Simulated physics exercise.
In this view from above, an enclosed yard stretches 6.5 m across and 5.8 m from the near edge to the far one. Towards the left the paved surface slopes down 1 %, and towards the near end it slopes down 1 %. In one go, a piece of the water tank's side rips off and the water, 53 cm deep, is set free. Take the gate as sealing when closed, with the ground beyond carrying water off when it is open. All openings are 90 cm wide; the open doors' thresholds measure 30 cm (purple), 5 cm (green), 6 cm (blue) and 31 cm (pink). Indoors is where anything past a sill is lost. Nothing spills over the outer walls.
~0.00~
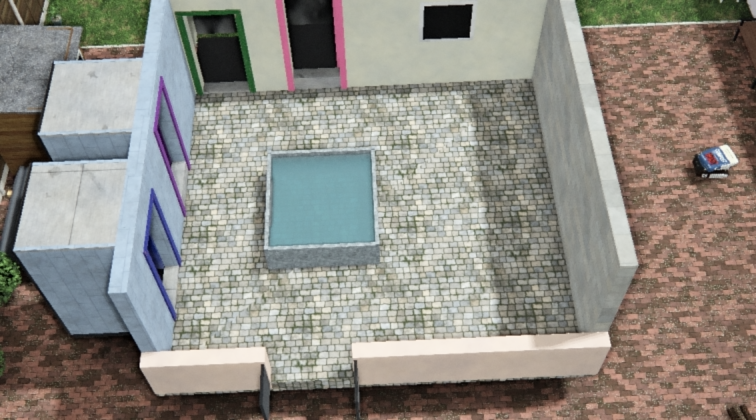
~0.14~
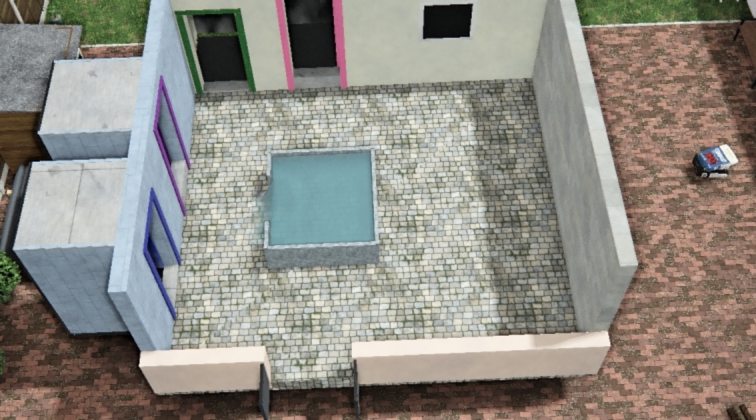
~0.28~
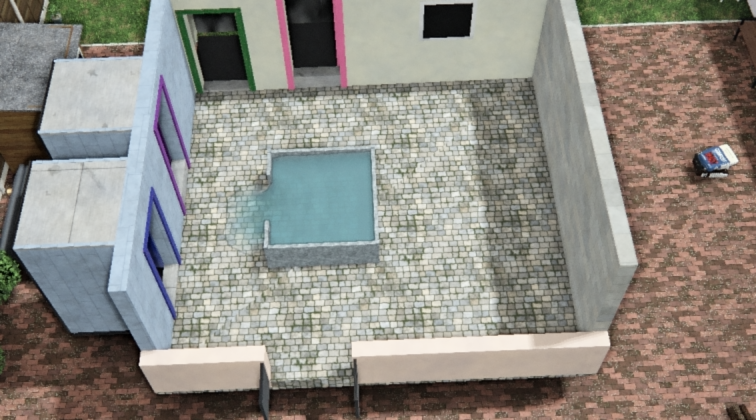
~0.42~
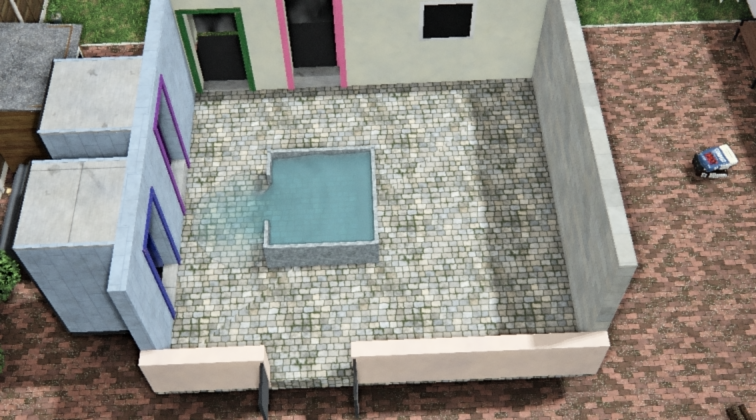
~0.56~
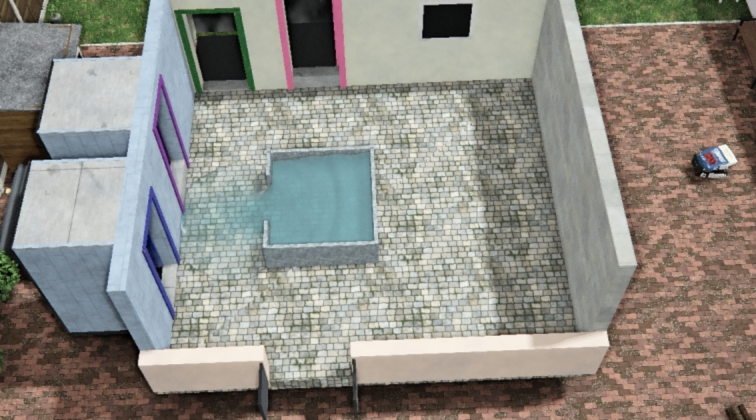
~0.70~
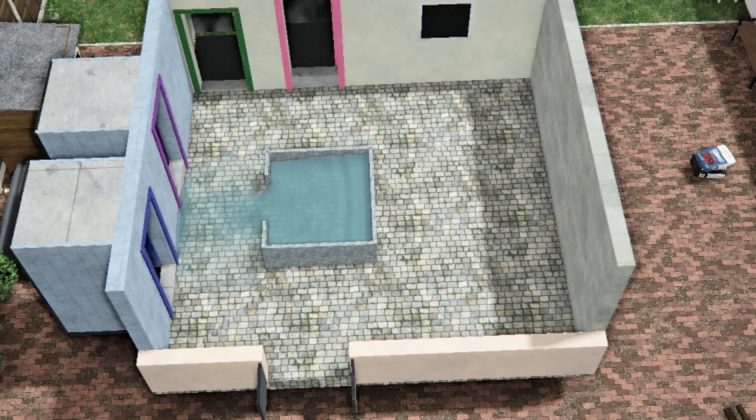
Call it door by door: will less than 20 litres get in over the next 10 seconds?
Purple door - yes, less; green door - no, 20 litres or more; blue door - no, 20 litres or more; pink door - yes, less.
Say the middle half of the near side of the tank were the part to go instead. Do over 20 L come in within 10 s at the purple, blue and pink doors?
In that case, purple door: Less than that, blue door: Less than that, pink door: Less than that.
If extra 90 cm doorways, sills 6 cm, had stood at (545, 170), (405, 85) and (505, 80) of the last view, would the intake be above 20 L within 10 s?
In that order: Short of it, short of it, short of it.
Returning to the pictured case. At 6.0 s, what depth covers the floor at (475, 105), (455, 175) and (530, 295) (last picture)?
First 1 cm, then 0 cm, then 1 cm.
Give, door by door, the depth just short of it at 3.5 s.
Depths in cm: Purple 17, green 16, blue 10, pink 5.
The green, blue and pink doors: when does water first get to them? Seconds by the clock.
Green 1.8 s, blue 0.8 s, pink 2.8 s.
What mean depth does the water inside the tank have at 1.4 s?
The mean depth is around 37 cm.
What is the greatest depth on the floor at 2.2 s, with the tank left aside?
It tops out at some 31 cm.
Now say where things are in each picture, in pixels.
In the first picture, still water, 53 cm deep, in the water tank at (322, 199).
In the second picture, the front is at (264, 194), 0.5 m from the gap at (272, 211); 0.2 m2 of floor is under water; 53 cm left at the back of the water tank.
In the third picture, the front is at (234, 200), 0.8 m from the gap at (272, 212); 0.8 m2 of floor is under water; 53 cm left at the back of the water tank.
In the fourth picture, the front is at (197, 228), 1.3 m from the gap at (272, 212); 1.7 m2 of floor is under water; 53 cm left at the back of the water tank.
In the fifth picture, the front is at (186, 197), 1.6 m from the gap at (272, 212); 2.5 m2 of floor is under water; 50 cm left at the back of the water tank.
In the sixth picture, the front is at (186, 175), 1.8 m from the gap at (270, 211); 3.0 m2 of floor is under water; 44 cm left at the back of the water tank.
After 1.4 s water covers 15 % of the floor and is deepest (36 cm) near (192, 225); purple door 28 cm at the sill, 1 L in, green door not reached, blue door 15 cm at the sill, 5 L in, pink door not reached.
After 2.2 s water covers 20 % of the floor and is deepest (31 cm) near (182, 225); purple door 25 cm at the sill, 2 L in, green door 13 cm at the sill, 13 L in, blue door 14 cm at the sill, 31 L in, pink door not reached.
After 3.5 s water covers 35 % of the floor and is deepest (22 cm) near (167, 371); purple door 17 cm at the sill, 3 L in, green door 16 cm at the sill, 99 L in, blue door 10 cm at the sill, 57 L in, pink door 5 cm at the sill, 0 L in.
After 6.0 s water covers 70 % of the floor and is deepest (15 cm) near (167, 371); purple door 11 cm at the sill, 3 L in, green door 11 cm at the sill, 182 L in, blue door 8 cm at the sill, 79 L in, pink door 4 cm at the sill, 0 L in.
After 10.0 s water covers 90 % of the floor and is deepest (10 cm) near (167, 371); purple door 7 cm at the sill, 3 L in, green door 6 cm at the sill, 210 L in, blue door 5 cm at the sill, 84 L in, pink door 3 cm at the sill, 0 L in.
